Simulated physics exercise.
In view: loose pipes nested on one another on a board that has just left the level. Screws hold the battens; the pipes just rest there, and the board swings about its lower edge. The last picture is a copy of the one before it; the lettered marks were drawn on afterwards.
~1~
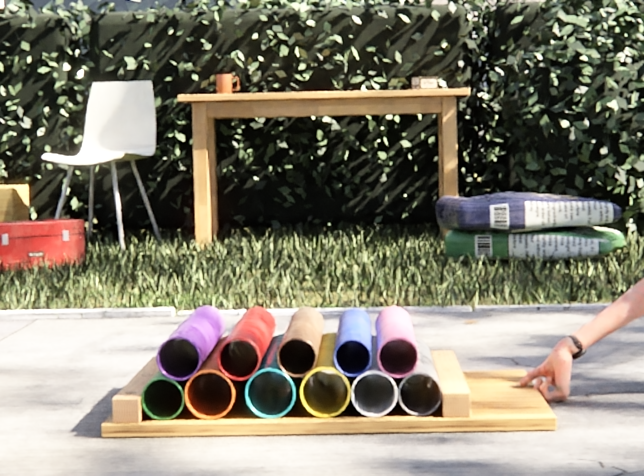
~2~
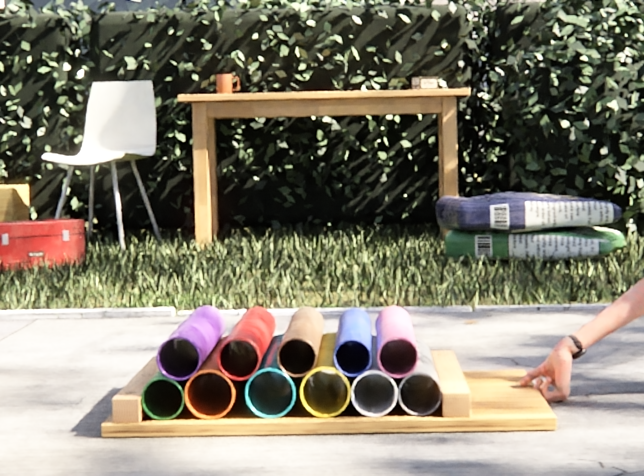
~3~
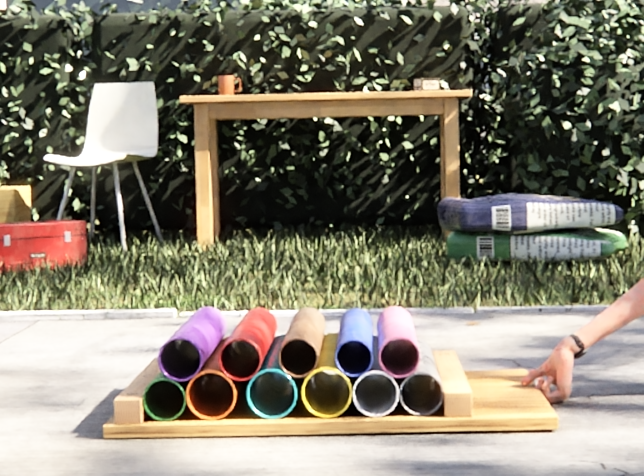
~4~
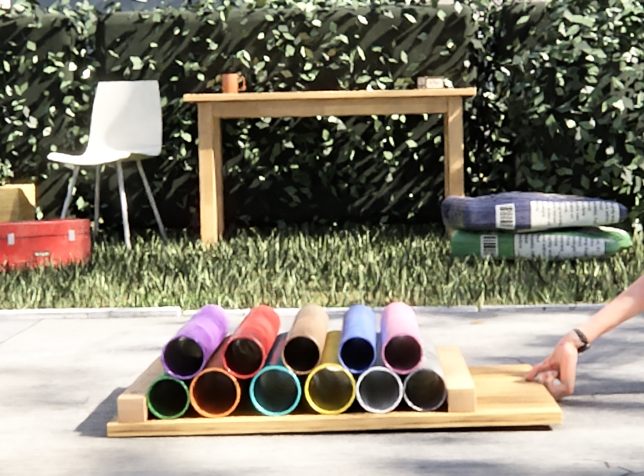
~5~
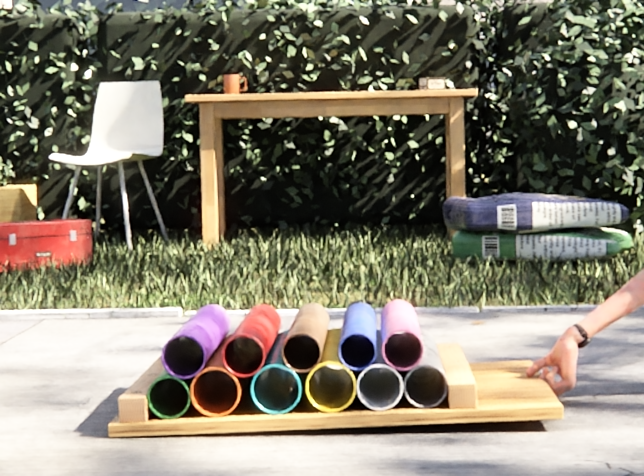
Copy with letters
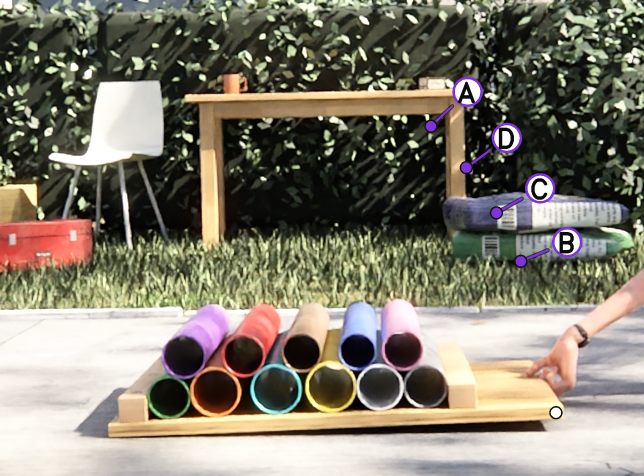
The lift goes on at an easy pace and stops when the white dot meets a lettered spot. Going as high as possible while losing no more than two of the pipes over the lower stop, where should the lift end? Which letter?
C is the limit.
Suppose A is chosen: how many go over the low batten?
It comes to five.
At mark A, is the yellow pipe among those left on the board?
Yes.
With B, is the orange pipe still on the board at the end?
Yes.
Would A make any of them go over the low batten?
Yes.
On the marked copy, A at (431, 126); B at (521, 262); C at (496, 213); D at (466, 168); the white dot at (556, 413).
Taking C. A third of the way, board at 17°.
Two thirds of the way, board at 28°.
When it is over, board at 28°, one over the low batten (purple).
As for the rest, A five over the low batten; B none over the low batten; D five over the low batten.
